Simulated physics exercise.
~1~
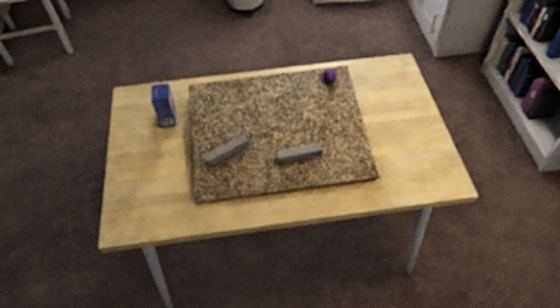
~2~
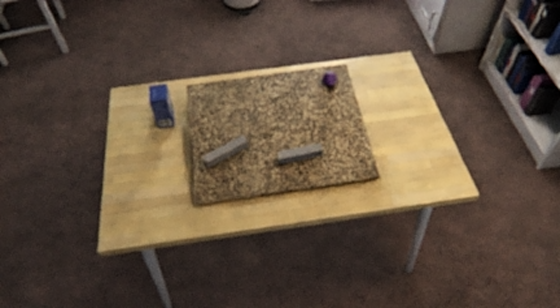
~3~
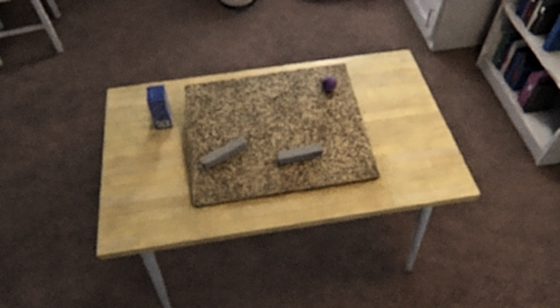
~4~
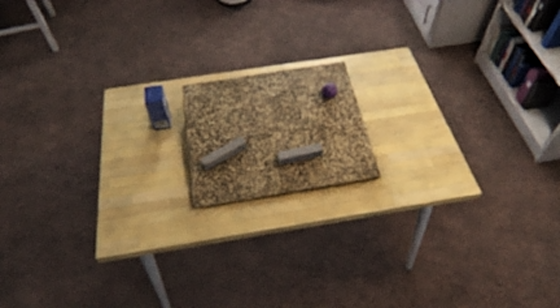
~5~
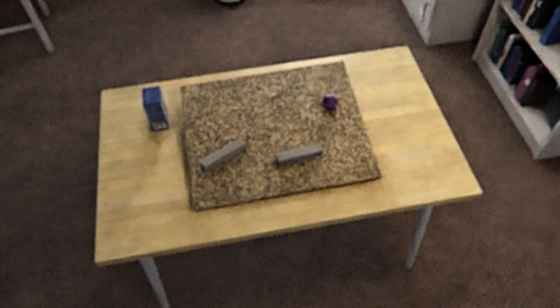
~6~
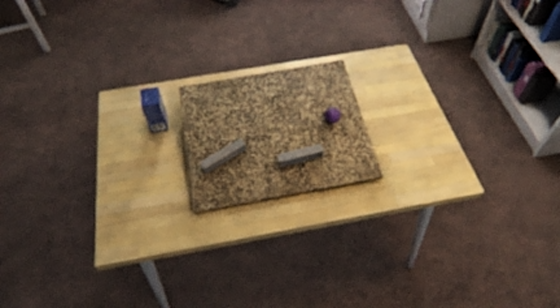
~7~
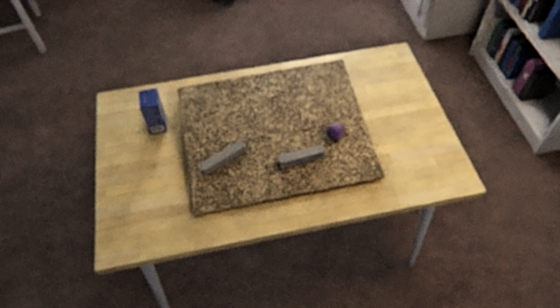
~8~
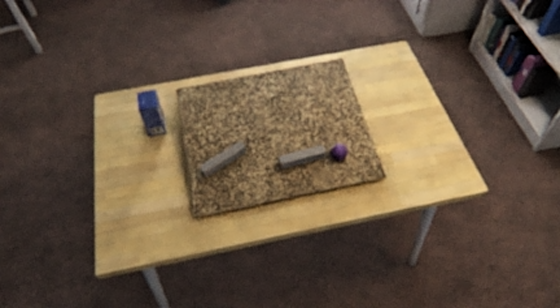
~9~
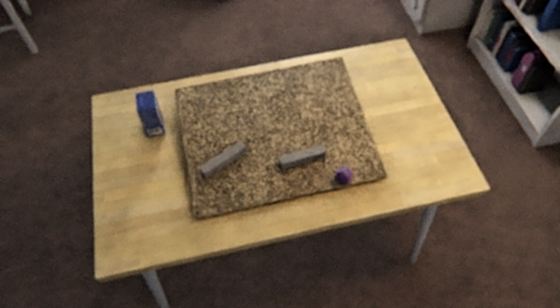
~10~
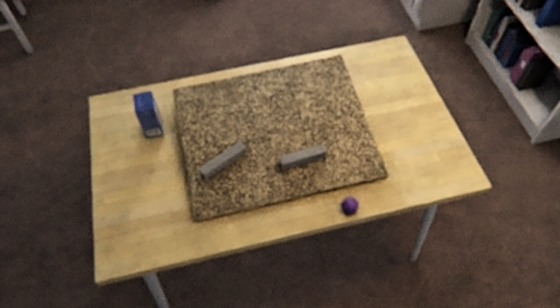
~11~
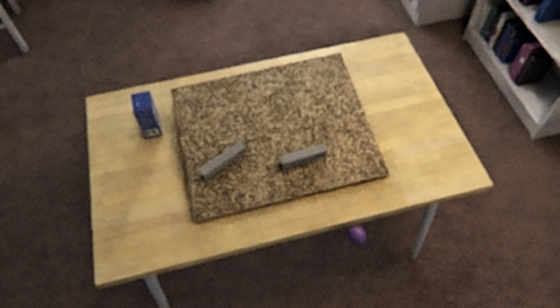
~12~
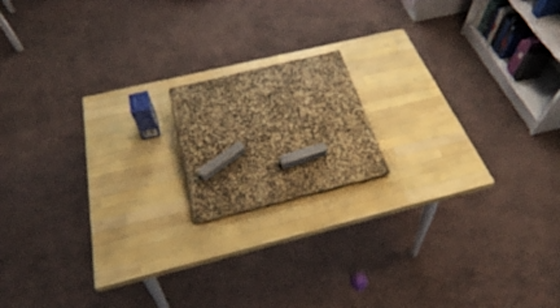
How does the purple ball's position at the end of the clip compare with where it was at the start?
At the start the purple ball is near the far edge of the speckled board, toward the right. By the end it is off the table, down by the floor in front of the near edge.
On a wooden table, a purple ball rolling down a speckled board past two gray bars and dropping off the near edge to the floor.
